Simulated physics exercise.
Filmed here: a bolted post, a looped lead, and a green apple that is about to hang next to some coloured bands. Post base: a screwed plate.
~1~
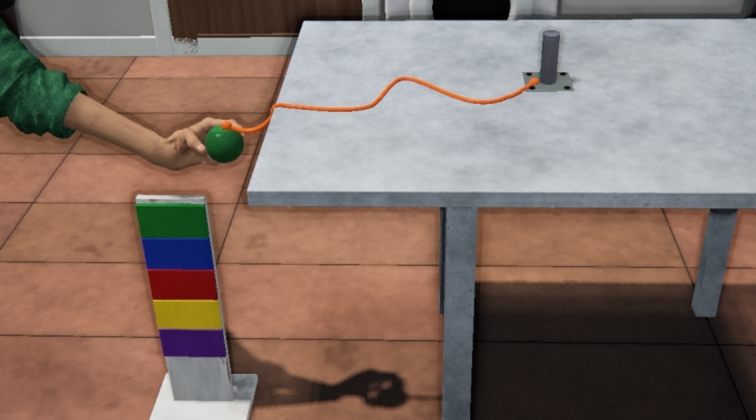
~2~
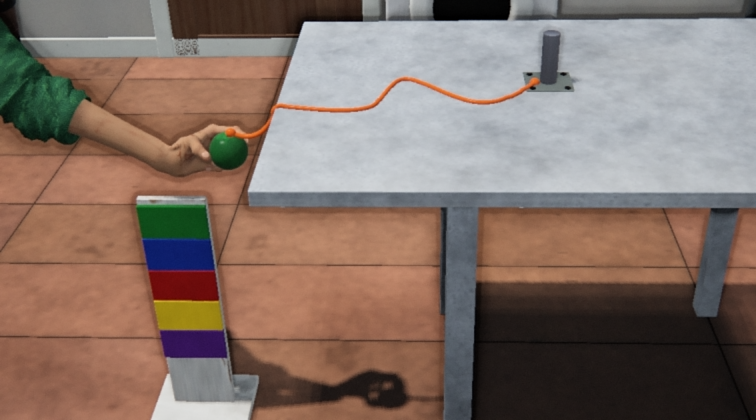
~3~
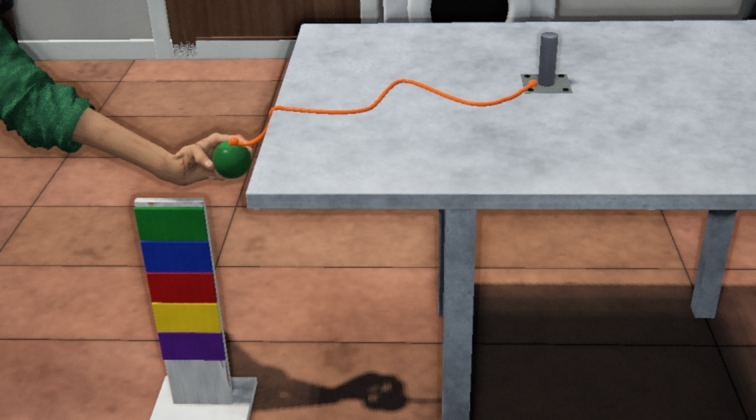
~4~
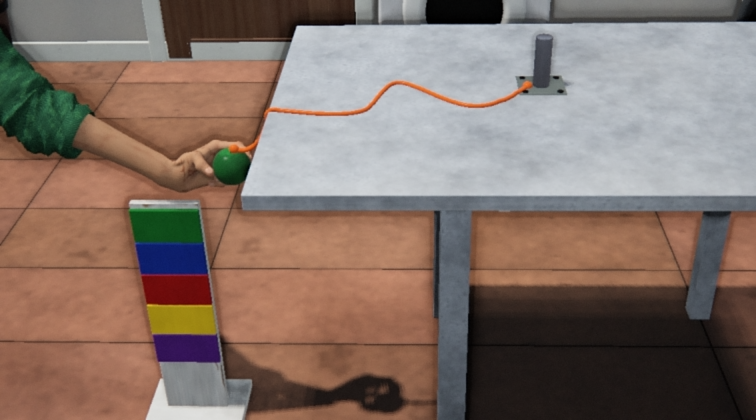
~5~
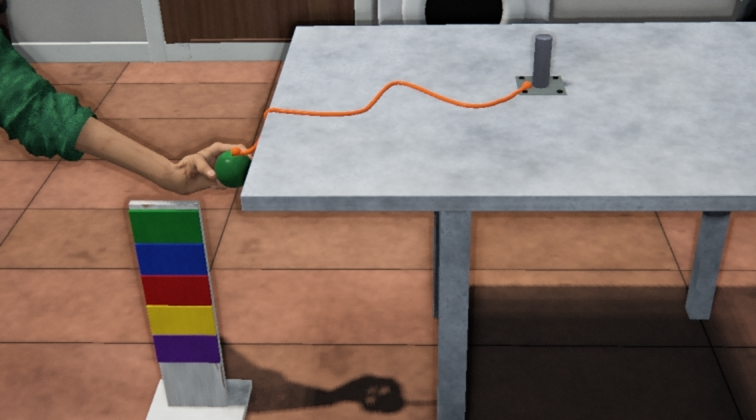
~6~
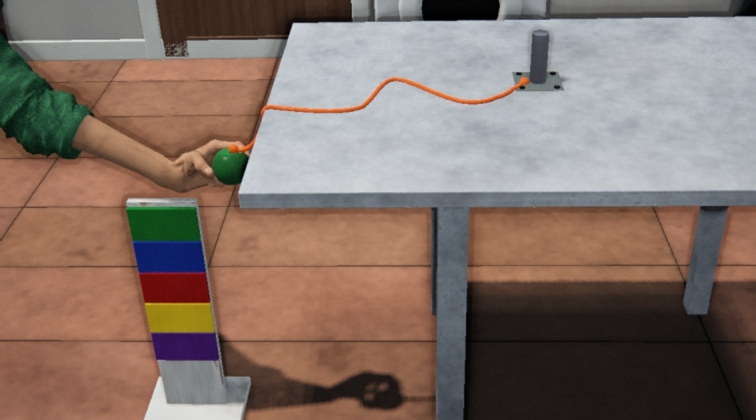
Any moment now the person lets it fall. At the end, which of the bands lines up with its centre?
The band that lines up is blue.
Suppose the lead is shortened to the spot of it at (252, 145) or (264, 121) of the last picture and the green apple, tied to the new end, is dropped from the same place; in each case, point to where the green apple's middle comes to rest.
(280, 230) and (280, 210).
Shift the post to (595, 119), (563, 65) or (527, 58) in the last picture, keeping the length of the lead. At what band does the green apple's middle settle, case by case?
Answer, in order: Green, green, blue.
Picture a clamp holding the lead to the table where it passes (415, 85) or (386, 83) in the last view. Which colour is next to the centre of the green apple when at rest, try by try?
Try one: Green. Try two: Green.
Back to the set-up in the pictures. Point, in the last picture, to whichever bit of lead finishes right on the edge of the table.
Answer: The point at (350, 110).
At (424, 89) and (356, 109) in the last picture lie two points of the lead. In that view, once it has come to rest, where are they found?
To (391, 91) for the first and to (272, 102) for the second.
A little later, apple near (250, 255); level with blue.
Next, apple near (311, 238); level with blue.
Later still, apple near (281, 251); level with blue.
When it is over, apple near (274, 252); level with blue. The lead holds its middle at blue.
